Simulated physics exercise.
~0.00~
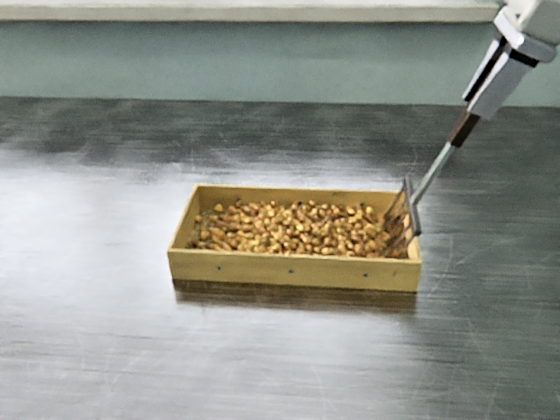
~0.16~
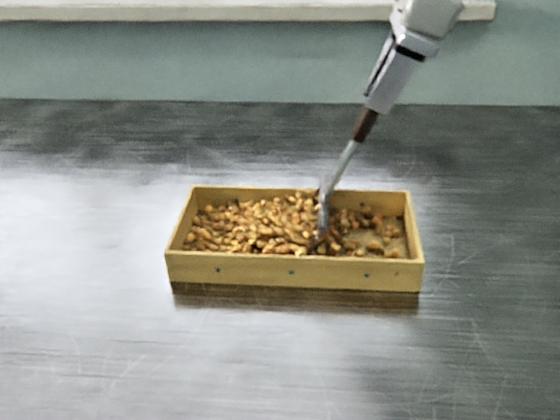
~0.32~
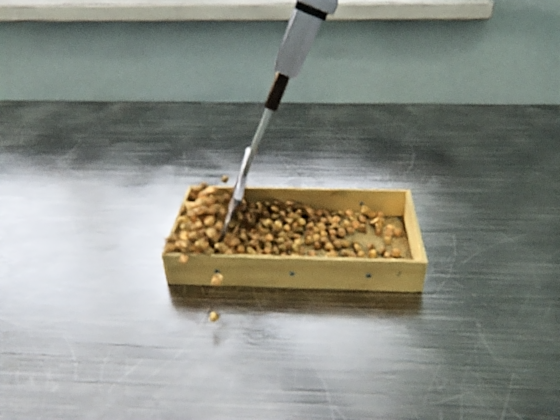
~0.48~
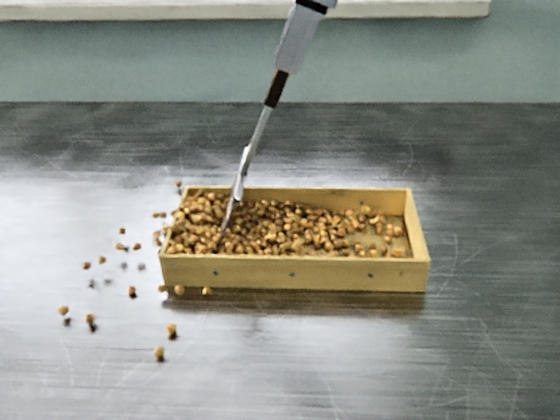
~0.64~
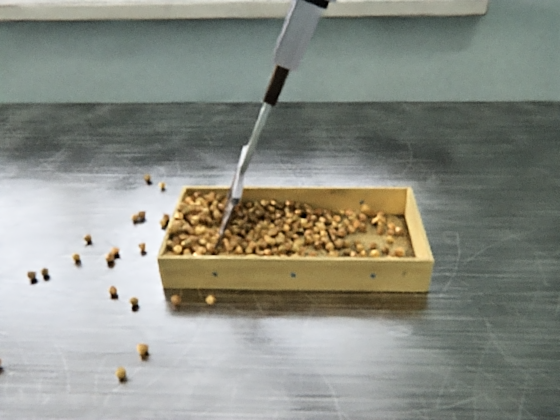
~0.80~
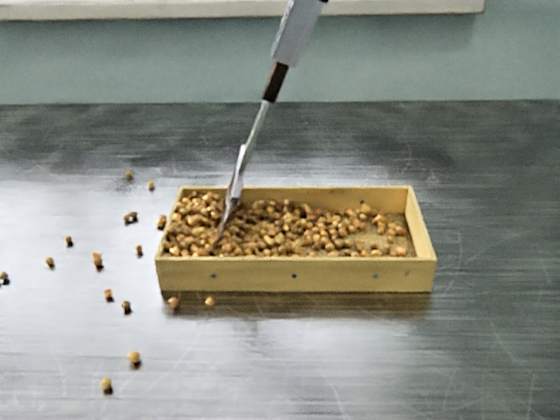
On a metal tabletop, a robot arm drags a fork leftward through a wooden trough of chickpeas, scattering some across the table.
